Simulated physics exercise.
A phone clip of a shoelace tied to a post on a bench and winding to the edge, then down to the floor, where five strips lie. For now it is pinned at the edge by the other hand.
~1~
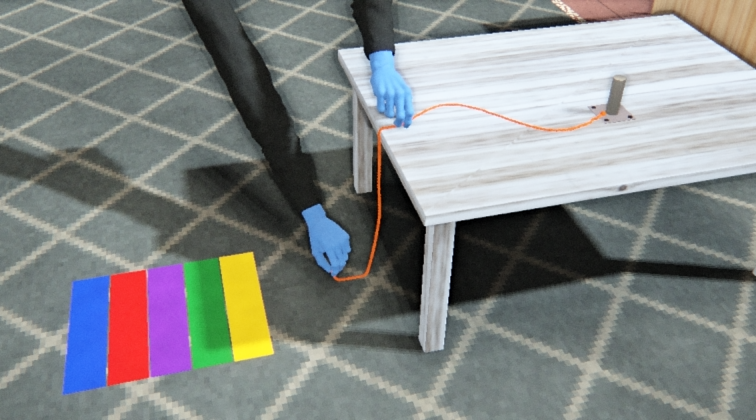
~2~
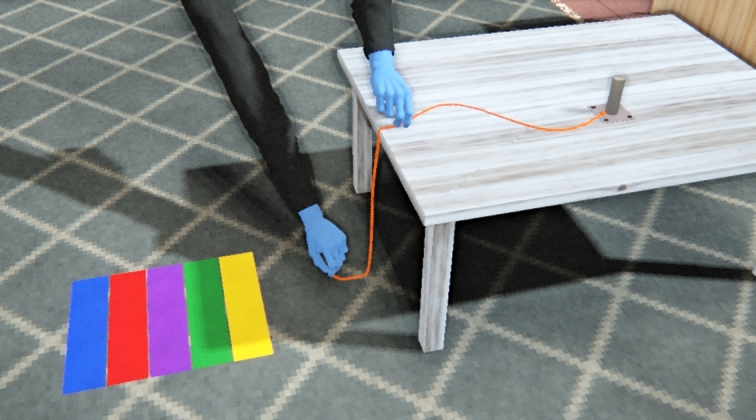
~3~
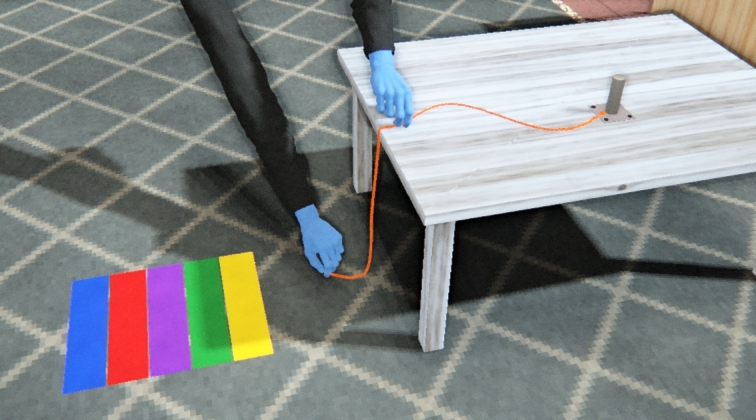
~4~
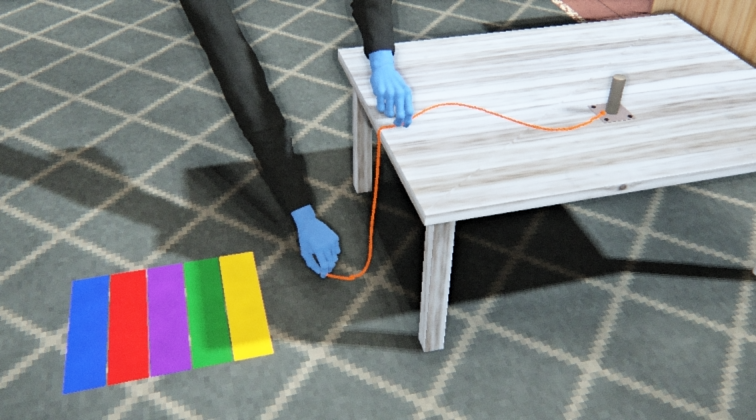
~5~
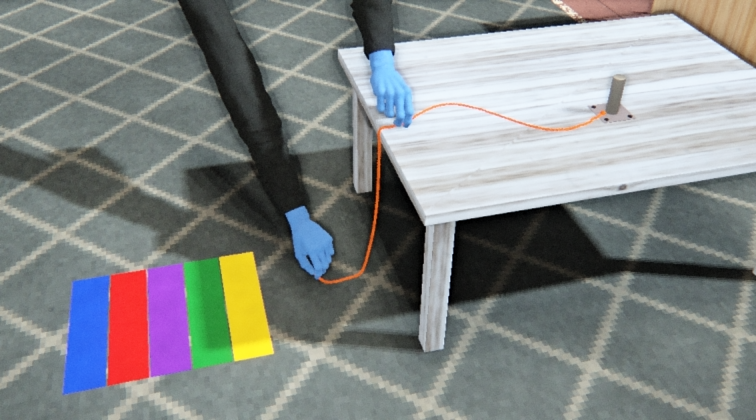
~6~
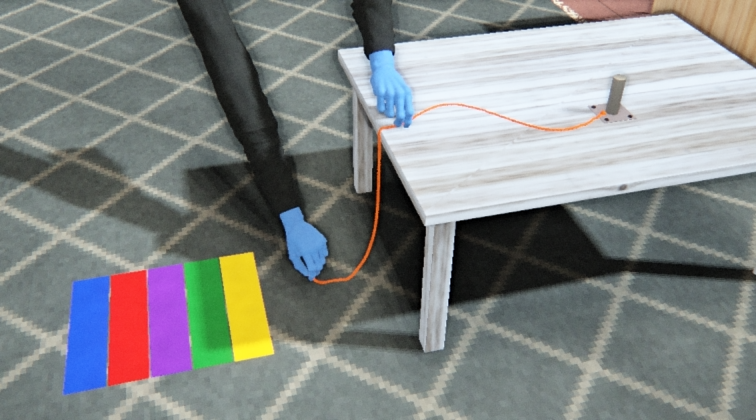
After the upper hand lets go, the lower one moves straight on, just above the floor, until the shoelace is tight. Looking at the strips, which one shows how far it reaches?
The purple strip shows it.
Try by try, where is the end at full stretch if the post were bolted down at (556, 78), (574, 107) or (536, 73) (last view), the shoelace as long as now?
Try by try: (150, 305), (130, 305) and (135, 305).
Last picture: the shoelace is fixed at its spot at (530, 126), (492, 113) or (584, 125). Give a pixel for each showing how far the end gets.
Try one gives (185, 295), try two (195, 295), and try three (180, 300).
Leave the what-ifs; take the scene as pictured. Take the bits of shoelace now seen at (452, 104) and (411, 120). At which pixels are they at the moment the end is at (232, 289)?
Point one: (432, 126); point two: (378, 133).
Early on, end near (232, 289); over yellow.
Midway, end near (192, 296); over green.
At the end of the slack, end near (168, 300); over purple. The end stops over the purple strip.
